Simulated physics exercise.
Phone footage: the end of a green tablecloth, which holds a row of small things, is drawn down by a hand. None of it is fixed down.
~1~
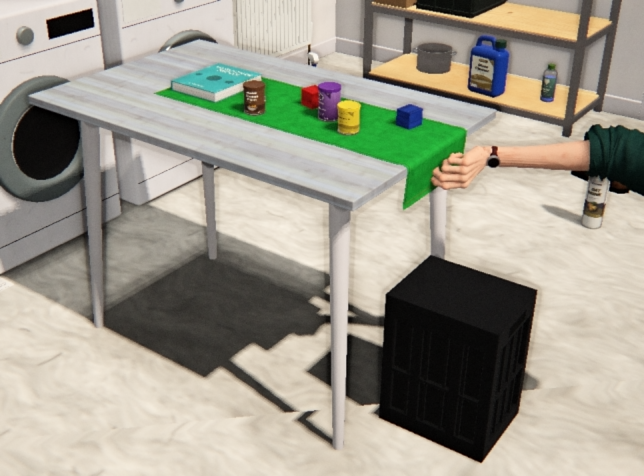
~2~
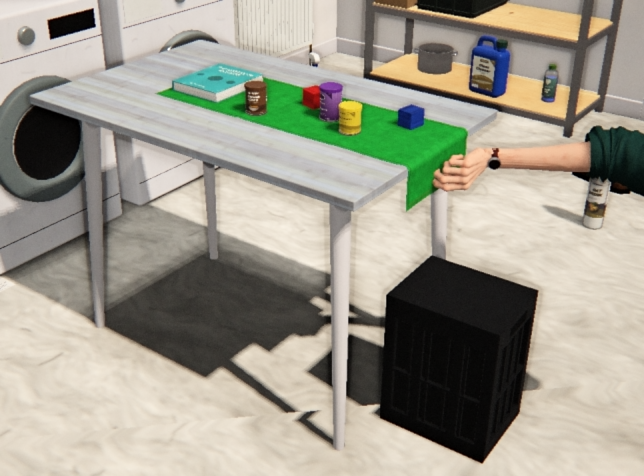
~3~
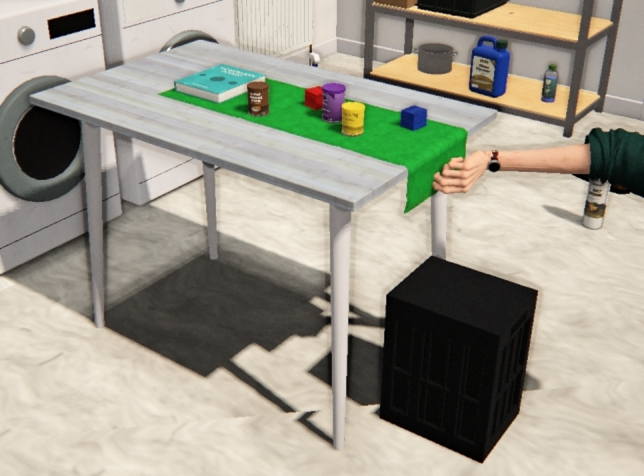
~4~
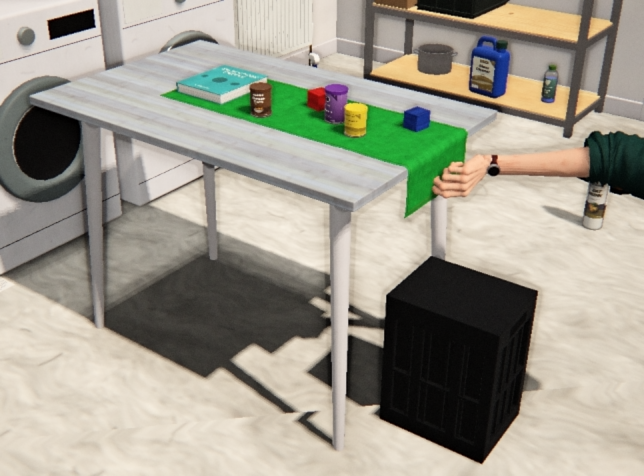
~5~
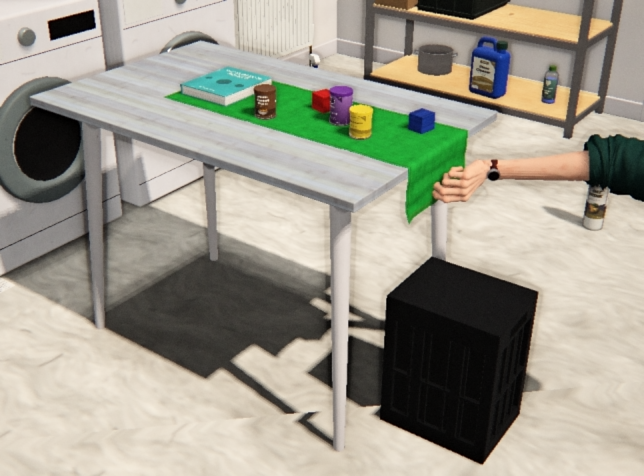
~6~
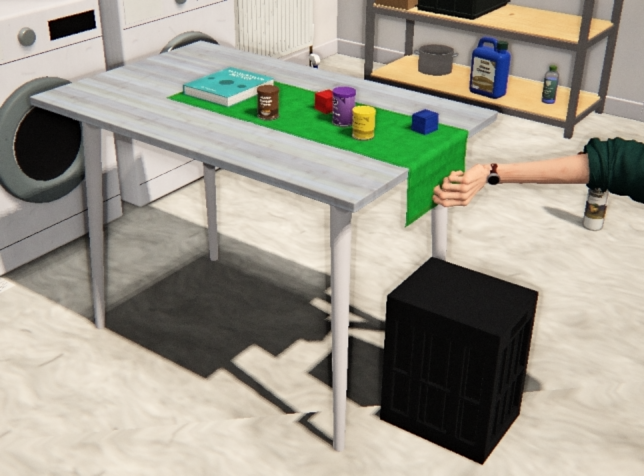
In this clip, a hand at the right grips the hanging end of a green cloth on a grey table and draws it slightly downward, while the book, cans and small cubes on it shift a little to the right together.
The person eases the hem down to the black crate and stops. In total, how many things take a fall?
My guess is it ends up with two missing from the top.
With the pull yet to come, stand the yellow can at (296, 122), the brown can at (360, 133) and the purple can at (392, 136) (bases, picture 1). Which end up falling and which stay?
Well, the yellow can is safe, the brown can is dislodged, and the purple can is dislodged.
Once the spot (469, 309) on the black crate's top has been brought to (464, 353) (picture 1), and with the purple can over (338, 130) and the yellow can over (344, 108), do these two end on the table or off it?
The purple can ends up off the top and the yellow can ends up off the top.
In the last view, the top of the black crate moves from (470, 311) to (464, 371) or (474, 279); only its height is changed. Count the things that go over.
We'd get 4 in the first case and 1 in the second.
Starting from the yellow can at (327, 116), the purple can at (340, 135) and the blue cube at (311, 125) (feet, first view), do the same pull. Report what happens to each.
So the yellow can stays aboard, the purple can leaves the top, and the blue cube stays aboard.
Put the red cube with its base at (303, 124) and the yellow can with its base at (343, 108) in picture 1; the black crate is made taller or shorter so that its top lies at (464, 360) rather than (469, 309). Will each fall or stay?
The red cube is lost; the yellow can is lost.
Soon after, hem near (434, 233); all still up.
After that, hem near (433, 264); blue cube gone.
And then, hem on the crate; blue cube and yellow can gone.
In the end, hem on the crate; blue cube and yellow can gone. The count of fallen things is two.
